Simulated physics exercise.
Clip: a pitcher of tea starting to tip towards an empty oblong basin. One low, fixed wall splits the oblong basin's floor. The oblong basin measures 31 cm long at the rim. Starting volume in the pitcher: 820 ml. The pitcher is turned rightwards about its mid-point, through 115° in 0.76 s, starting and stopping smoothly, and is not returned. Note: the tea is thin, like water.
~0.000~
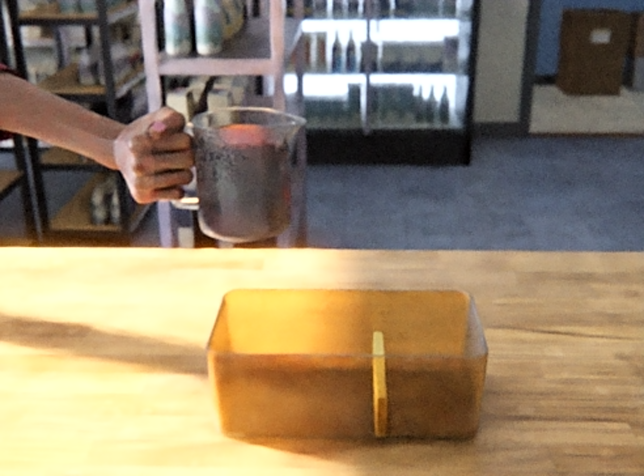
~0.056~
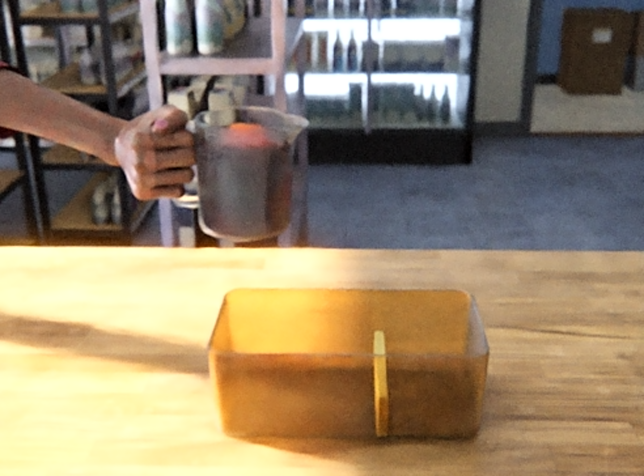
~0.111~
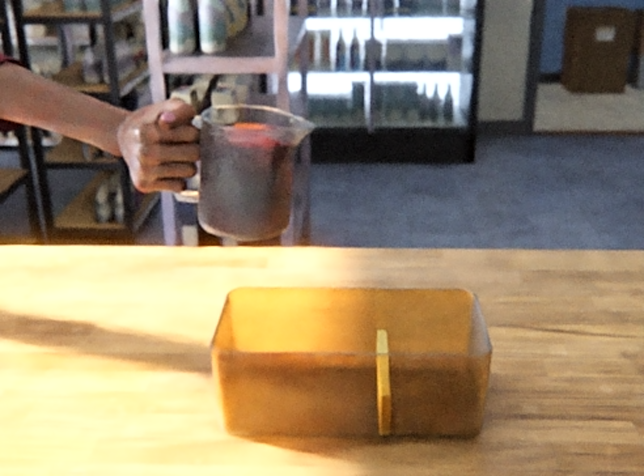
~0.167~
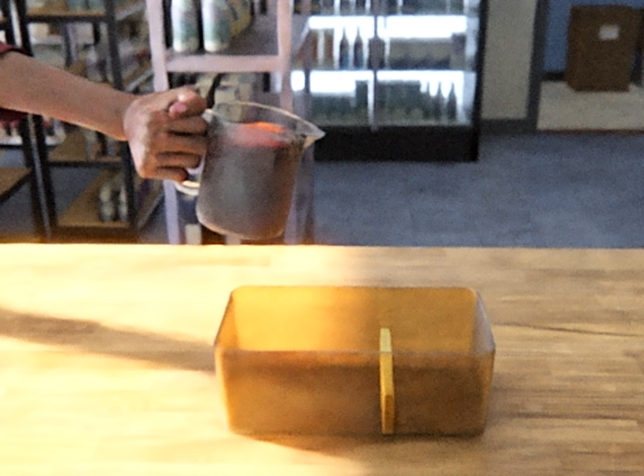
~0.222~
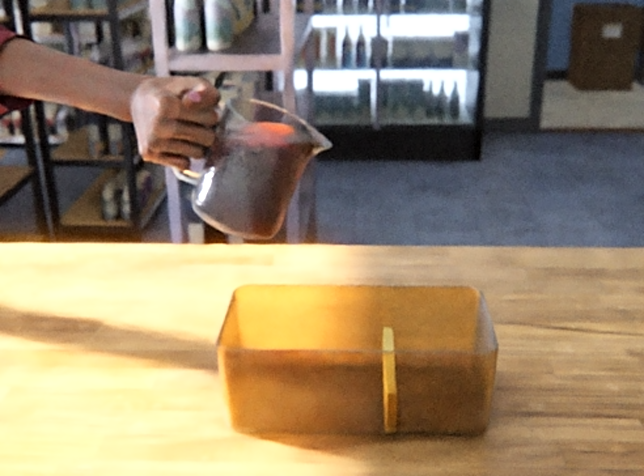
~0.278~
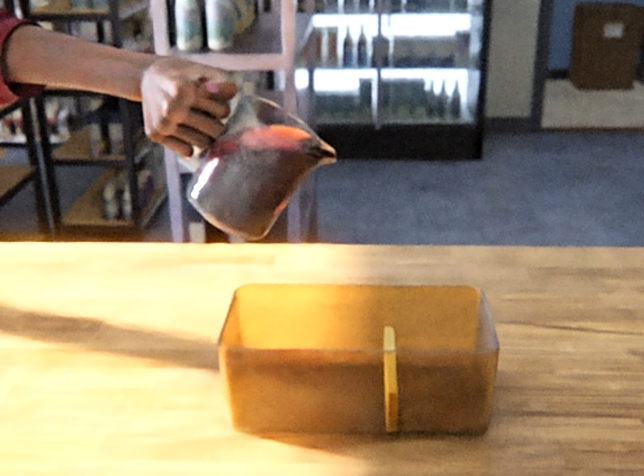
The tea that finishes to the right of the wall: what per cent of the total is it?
It is about 23 per cent of the total.
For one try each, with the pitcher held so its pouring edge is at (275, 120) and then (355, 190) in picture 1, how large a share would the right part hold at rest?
It comes to 5 per cent, and then 60 per cent.
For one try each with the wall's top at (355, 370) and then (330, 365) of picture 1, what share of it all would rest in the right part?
65 in a hundred, followed by 90 in a hundred.
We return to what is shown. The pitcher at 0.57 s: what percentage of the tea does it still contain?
Still held: Roughly 56 % of the total.
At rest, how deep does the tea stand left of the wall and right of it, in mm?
The left ends up at roughly 20 mm, with the right at roughly 12 mm.
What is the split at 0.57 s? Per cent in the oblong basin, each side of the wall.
Left roughly 4, right roughly 10.
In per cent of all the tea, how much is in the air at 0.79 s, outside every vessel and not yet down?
Estimated airborne part: Roughly 18 per cent.
By 0.57 s the tilt is 99° and 56 per cent is still to pour, 4 is left of the wall and 11 right of it.
By 0.79 s the tilt is 115° and 10 per cent is still to pour, 51 is left of the wall and 21 right of it.
By 1.01 s the tilt is 115° and 0 per cent is still to pour, 66 is left of the wall and 21 right of it.
By 1.26 s the tilt is 115° and 0 per cent is still to pour, 70 is left of the wall and 23 right of it.
At rest 70 per cent lies left of the wall, 23 right of it and 7 outside.
